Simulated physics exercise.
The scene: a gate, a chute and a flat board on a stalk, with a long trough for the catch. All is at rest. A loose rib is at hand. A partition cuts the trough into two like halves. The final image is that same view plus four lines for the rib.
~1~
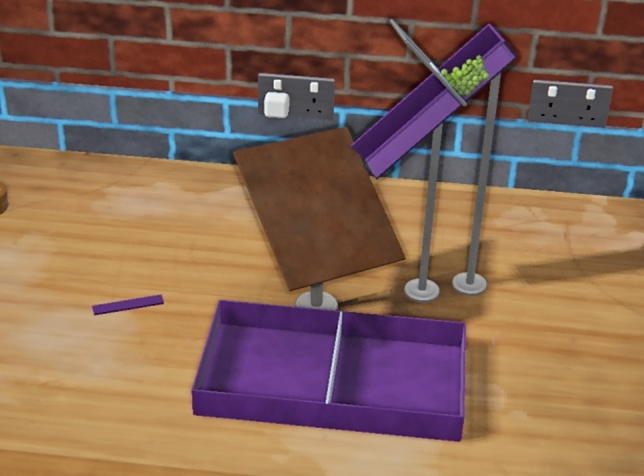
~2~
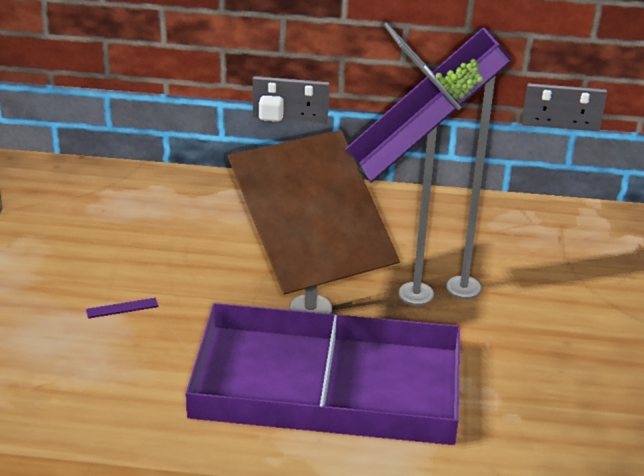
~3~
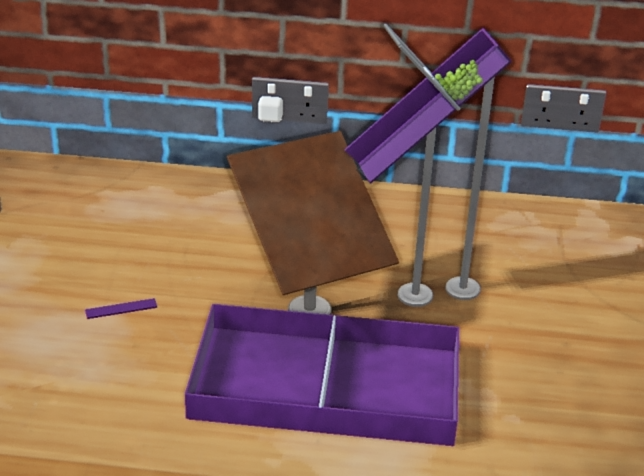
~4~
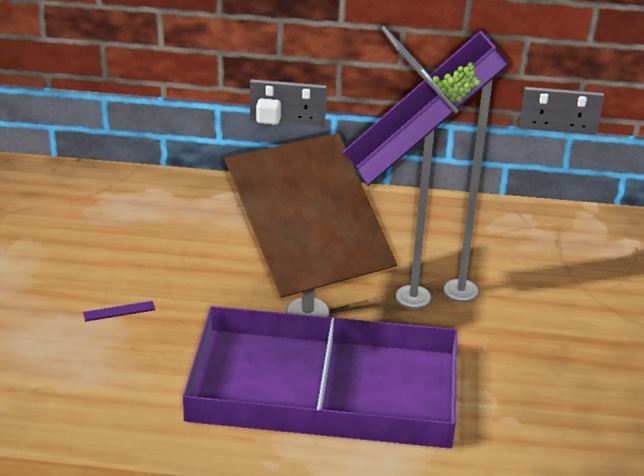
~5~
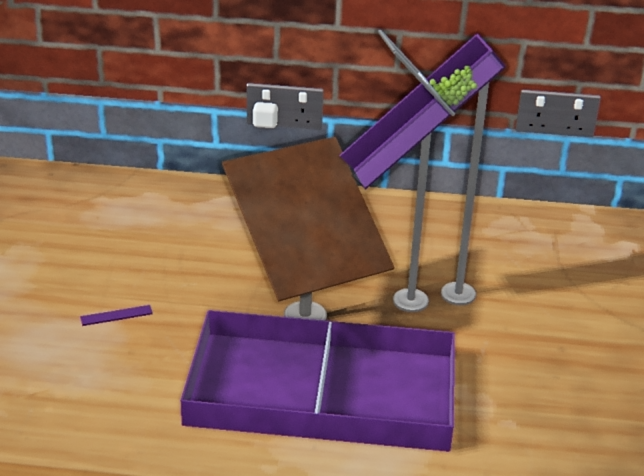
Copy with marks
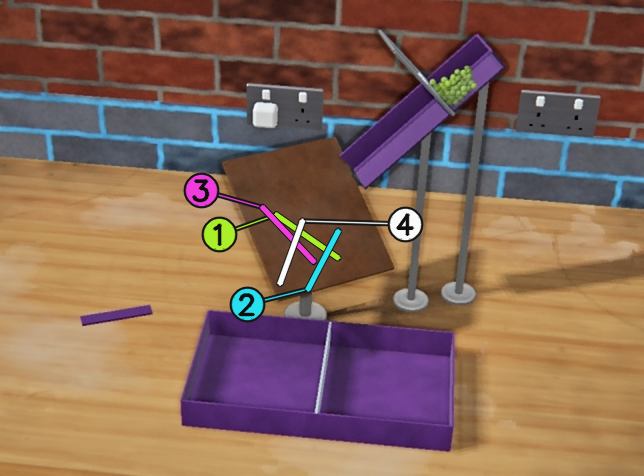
A purple trough, brown board and chute of green peas stay still as the view shifts slightly.
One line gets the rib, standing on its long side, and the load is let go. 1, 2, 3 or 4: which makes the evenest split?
Line 4.
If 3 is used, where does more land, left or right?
The right half.
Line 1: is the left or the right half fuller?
More lands on the right.
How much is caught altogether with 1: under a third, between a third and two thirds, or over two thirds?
It is over two thirds.
On the marked copy, line 1 from (276, 214) to (337, 257); line 2 from (338, 231) to (308, 289); line 3 from (262, 207) to (313, 261); line 4 from (302, 221) to (280, 283).
For line 1, of what is caught, none in the left half, all in the right.
For line 2, of what is caught, nearly all in the left half, a small part in the right.
For line 3, of what is caught, a stray few in the left half, nearly all in the right.
For line 4, of what is caught, about two thirds in the left half, about a third in the right.
